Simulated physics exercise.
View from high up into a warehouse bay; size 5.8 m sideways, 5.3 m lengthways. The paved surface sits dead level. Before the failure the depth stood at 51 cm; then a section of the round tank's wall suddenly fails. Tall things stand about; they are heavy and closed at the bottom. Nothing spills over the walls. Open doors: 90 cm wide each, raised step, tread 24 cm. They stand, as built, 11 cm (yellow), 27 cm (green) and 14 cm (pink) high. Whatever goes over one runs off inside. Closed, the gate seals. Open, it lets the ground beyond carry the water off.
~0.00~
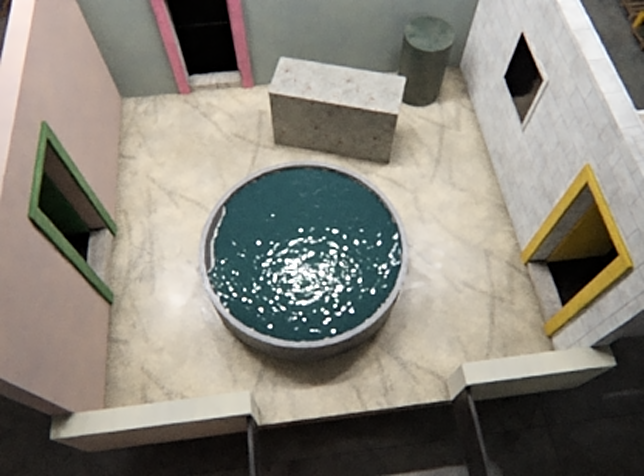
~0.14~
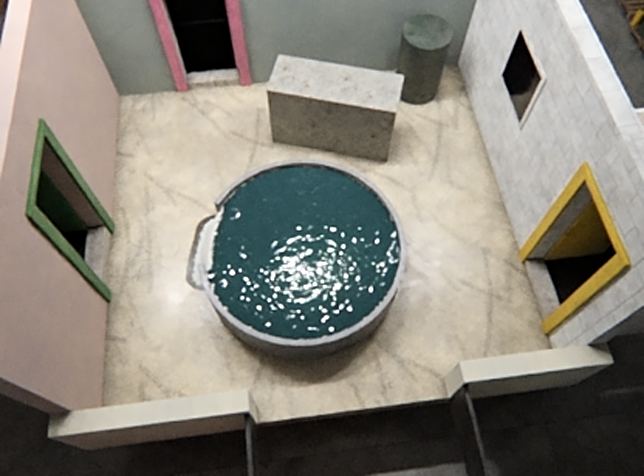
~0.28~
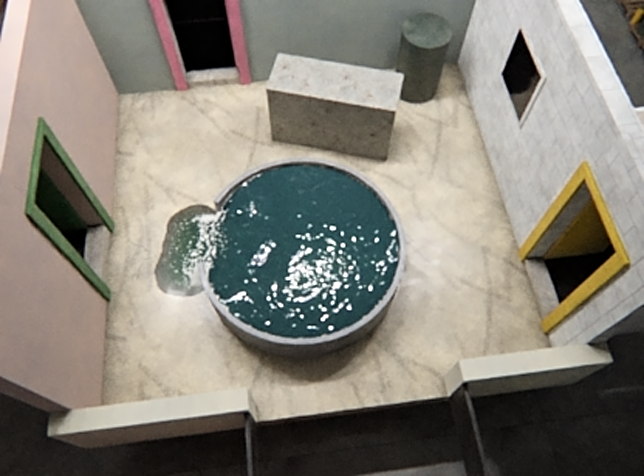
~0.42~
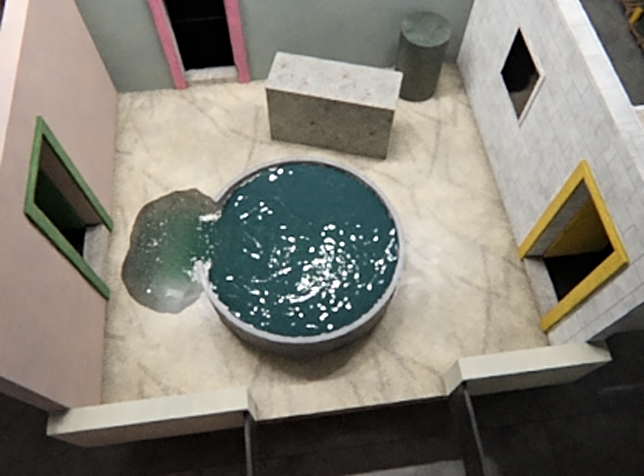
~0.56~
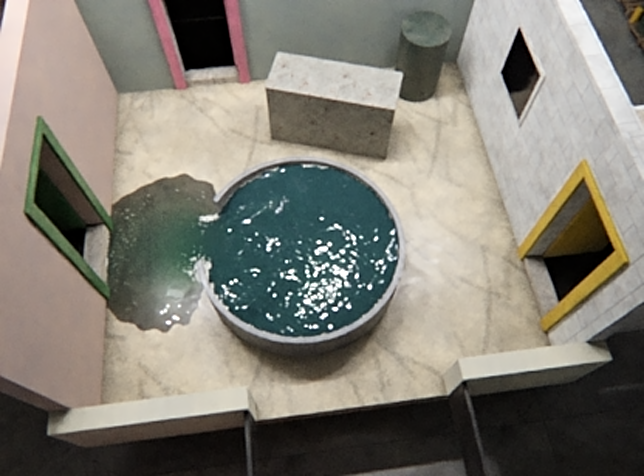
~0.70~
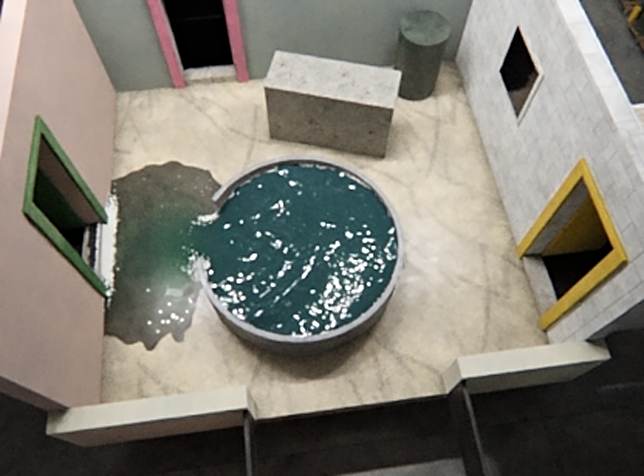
Walled bay with coloured doorways, a round tank of green water leaking from its left side, a dark puddle spreading across the floor.
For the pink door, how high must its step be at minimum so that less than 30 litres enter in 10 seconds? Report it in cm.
It must be at least about 9.5 cm.
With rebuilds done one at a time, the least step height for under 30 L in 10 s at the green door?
Green door, minimum about 26 cm.
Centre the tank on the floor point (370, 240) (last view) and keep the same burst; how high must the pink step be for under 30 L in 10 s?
It must be around 9.0 cm tall.
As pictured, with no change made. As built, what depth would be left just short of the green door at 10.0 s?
Depth: Near 12.5 cm.
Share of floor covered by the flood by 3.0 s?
Approximately 40 % of it.
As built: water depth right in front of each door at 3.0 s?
Door depths (cm): Yellow = 0, green = 27, pink = 14.
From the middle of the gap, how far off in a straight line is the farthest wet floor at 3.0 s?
I make it some 3.6 m.
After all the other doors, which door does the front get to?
That's the yellow one, it comes last.
After 1.4 s water covers 20 % of the floor, deepest (34 cm) near (108, 261); it has not reached the pink door.
After 3.0 s water covers 40 % of the floor, deepest (30 cm) near (116, 104); 14 cm at the pink door, 0 litres in over its 14 cm step.
After 10.0 s water covers 100 % of the floor, deepest (14 cm) near (100, 420); 9 cm at the pink door, 4 litres in over its 14 cm step.
At the pink door as built, the water arrived by 2.3 s and peaked near 15 cm at 3.4 s.
Run again over the same 10 s with other heights there, 53 litres in over 8 cm, 21 litres over 10.5 cm. The limit of 30 litres is kept from about 9.5 cm up.
